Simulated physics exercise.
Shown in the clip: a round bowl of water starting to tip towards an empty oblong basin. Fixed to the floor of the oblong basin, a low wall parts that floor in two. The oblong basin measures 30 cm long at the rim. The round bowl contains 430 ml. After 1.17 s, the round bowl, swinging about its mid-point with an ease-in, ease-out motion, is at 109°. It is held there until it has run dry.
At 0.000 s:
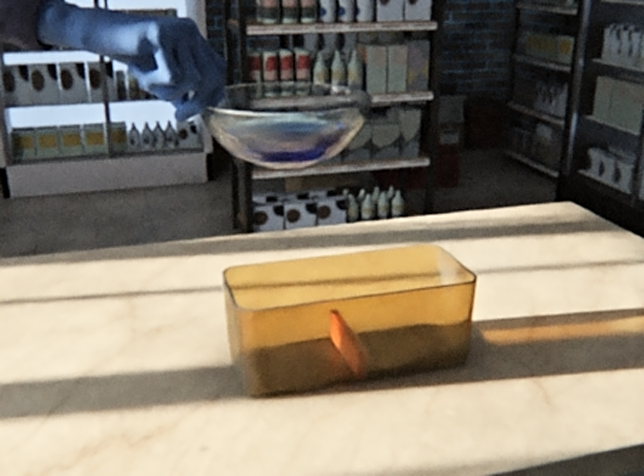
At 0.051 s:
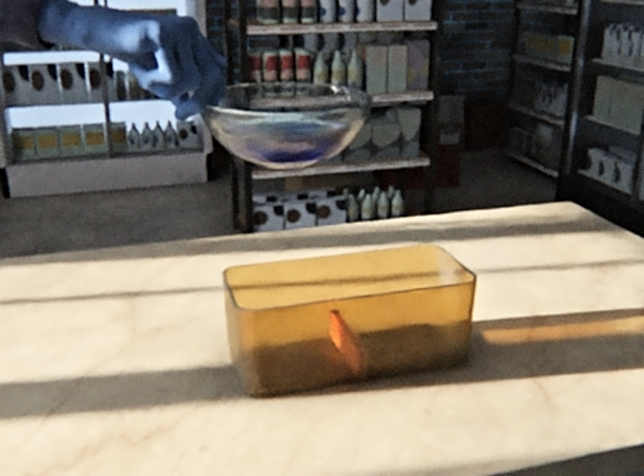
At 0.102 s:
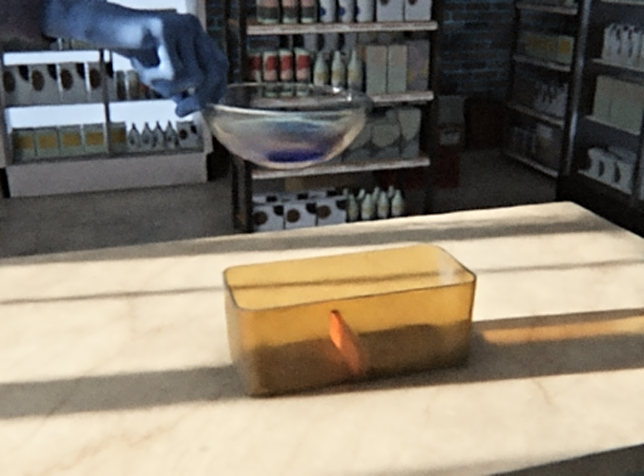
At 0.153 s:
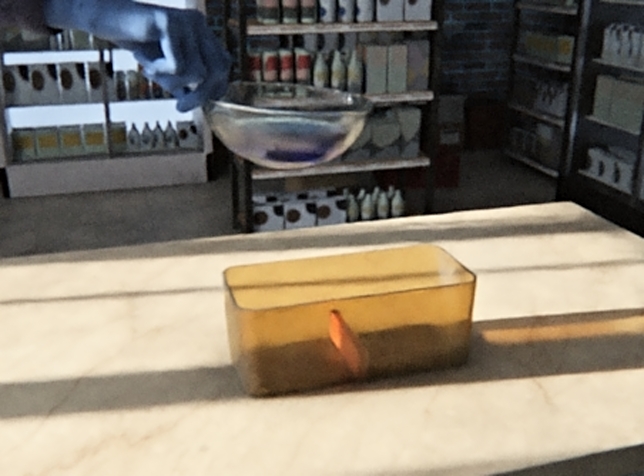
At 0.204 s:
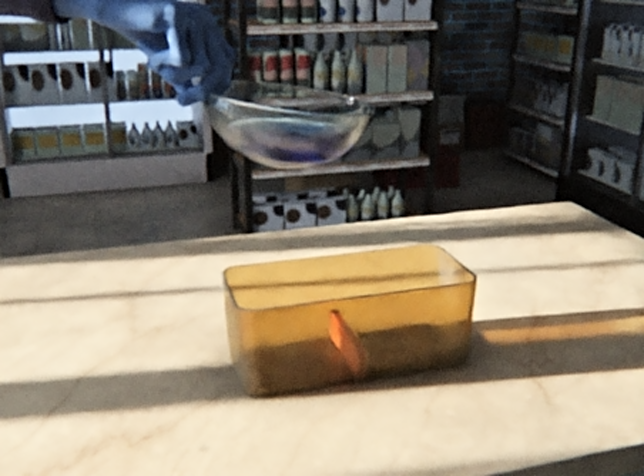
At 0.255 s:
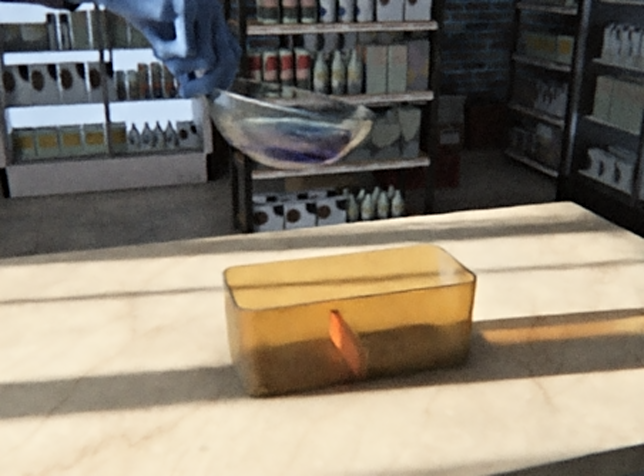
A clear round bowl of water tilting slightly to the right beside a blue-gloved hand, above an amber oblong basin on a table.
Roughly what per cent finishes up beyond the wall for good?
Roughly 90 per cent.
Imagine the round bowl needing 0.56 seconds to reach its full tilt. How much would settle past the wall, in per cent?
Estimate: Close to 70 per cent.
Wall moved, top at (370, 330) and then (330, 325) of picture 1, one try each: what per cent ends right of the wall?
Try 1: 70 %; try 2: 90 %.
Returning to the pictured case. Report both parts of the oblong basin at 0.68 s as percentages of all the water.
Around 0 on the left side and 12 on the right side.
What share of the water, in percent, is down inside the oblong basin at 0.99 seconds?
Some 94 percent of the total.
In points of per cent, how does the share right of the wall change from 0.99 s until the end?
There is a rise of about 3.
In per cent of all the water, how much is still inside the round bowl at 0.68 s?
Near 38 in a hundred.
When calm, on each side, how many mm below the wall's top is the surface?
Left side: Around 36 mm. Right side: Around 16 mm.
By 0.68 s the tilt is 68° and 38 per cent is still to pour, 0 is left of the wall and 12 right of it.
By 0.99 s the tilt is 103° and 0 per cent is still to pour, 8 is left of the wall and 87 right of it.
By 1.32 s the tilt is 109° and 0 per cent is still to pour, 9 is left of the wall and 90 right of it.
By 1.67 s the tilt is 109° and 0 per cent is still to pour, 9 is left of the wall and 90 right of it.
At rest 9 per cent lies left of the wall, 90 right of it and 1 outside.
